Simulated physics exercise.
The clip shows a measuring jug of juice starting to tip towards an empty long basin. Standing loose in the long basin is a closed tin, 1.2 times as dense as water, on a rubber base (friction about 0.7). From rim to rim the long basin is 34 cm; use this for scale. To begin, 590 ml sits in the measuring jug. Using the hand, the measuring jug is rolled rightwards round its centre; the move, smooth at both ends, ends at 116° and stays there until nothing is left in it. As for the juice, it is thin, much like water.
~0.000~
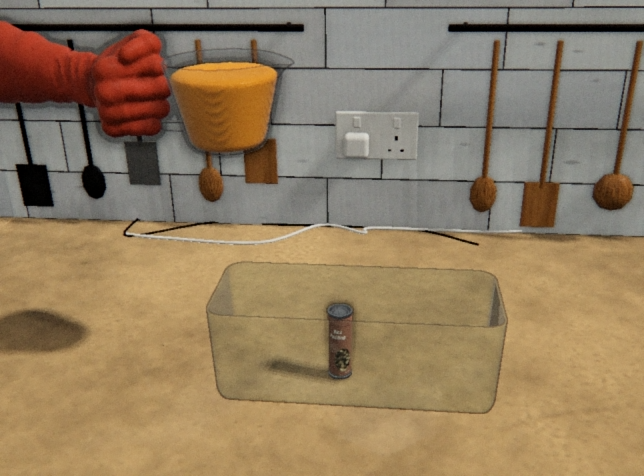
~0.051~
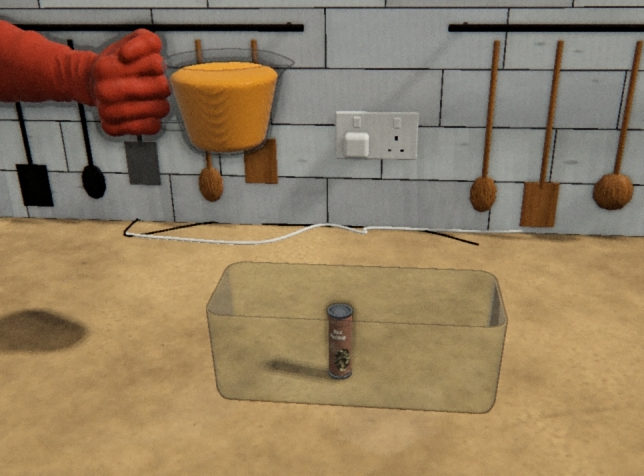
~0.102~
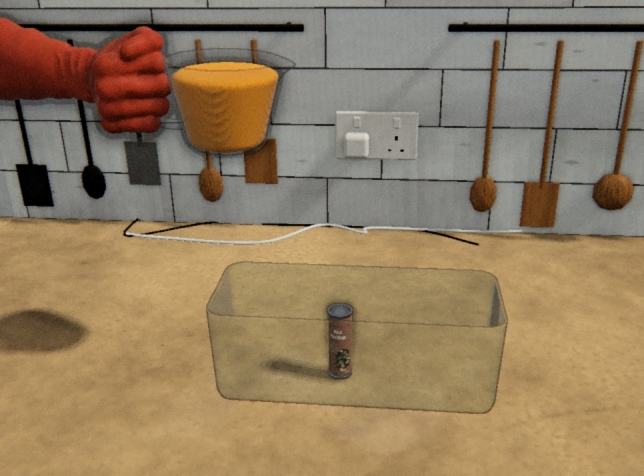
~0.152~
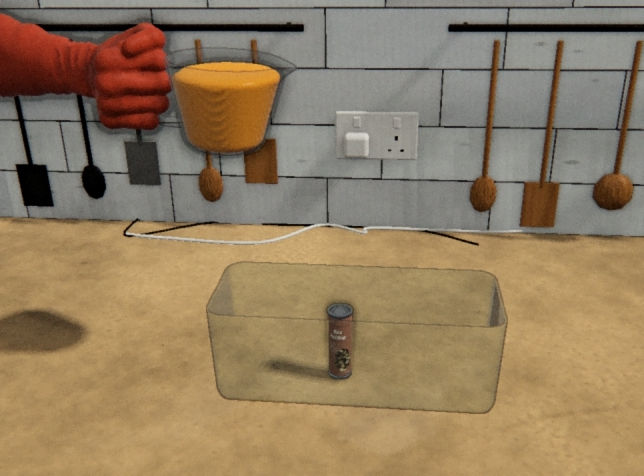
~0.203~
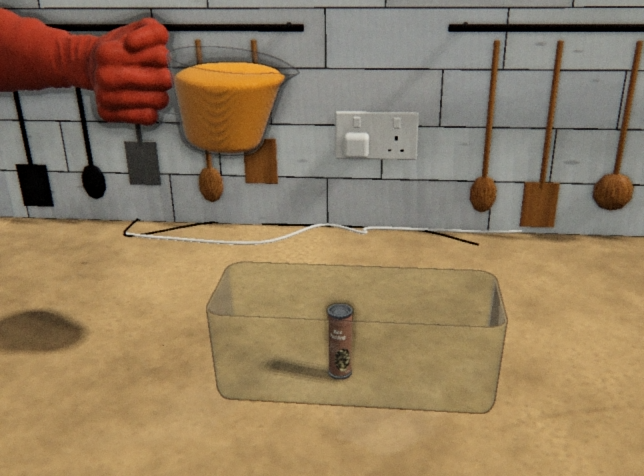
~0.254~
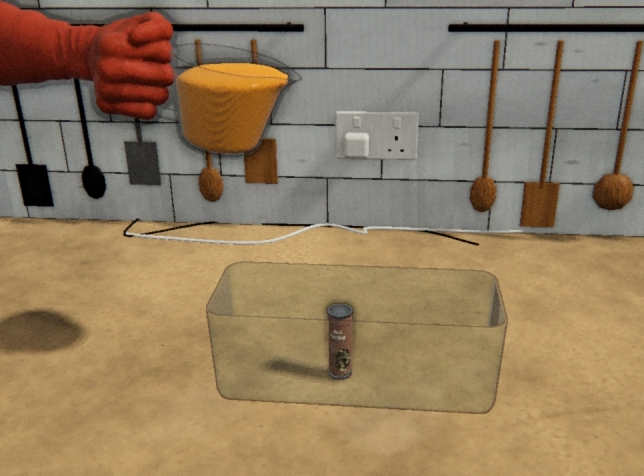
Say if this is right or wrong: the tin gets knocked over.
Wrong, it stays standing.
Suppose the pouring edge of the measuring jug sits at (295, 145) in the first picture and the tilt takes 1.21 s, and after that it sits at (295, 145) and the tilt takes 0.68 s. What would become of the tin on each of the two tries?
Run one: It tumbles. Run two: It tumbles.
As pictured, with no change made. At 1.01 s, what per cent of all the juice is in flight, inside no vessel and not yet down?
I'd put it at about 14 per cent of the liquid.
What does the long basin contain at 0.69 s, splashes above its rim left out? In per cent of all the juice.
Roughly 12 percent.
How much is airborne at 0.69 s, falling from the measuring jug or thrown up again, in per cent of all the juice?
Around 34 in a hundred.
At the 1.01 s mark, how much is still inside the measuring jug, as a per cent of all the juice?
Roughly 3 percent remains.
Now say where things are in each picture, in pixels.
In the first picture, it leans 0°; its right rim is at (294, 61); the juice meets the walls at (173, 72) and (278, 72); the long basin's rim runs from (218, 288) to (501, 299); the tin's top is at (340, 313).
In the second picture, it leans 1°; its right rim is at (295, 62); the juice meets the walls at (174, 72) and (279, 73).
In the third picture, it leans 2°; its right rim is at (296, 64); the juice meets the walls at (175, 72) and (279, 73).
In the fourth picture, it leans 4°; its right rim is at (297, 67); the juice meets the walls at (176, 71) and (281, 74).
In the fifth picture, it leans 8°; its right rim is at (300, 72); the juice meets the walls at (178, 71) and (285, 75).
In the sixth picture, it leans 12°; its right rim is at (302, 78); the juice meets the walls at (180, 72) and (290, 77).
By 0.69 s the tilt is 71° and 55 per cent is still to pour; the tin stands where it began.
By 1.01 s the tilt is 108° and 3 per cent is still to pour; the tin stands where it began.
By 1.35 s the tilt is 116° and 0 per cent is still to pour; the tin stands where it began.
By 1.71 s the tilt is 116° and 0 per cent is still to pour; the tin stands where it began.
At rest the tin stands where it began.
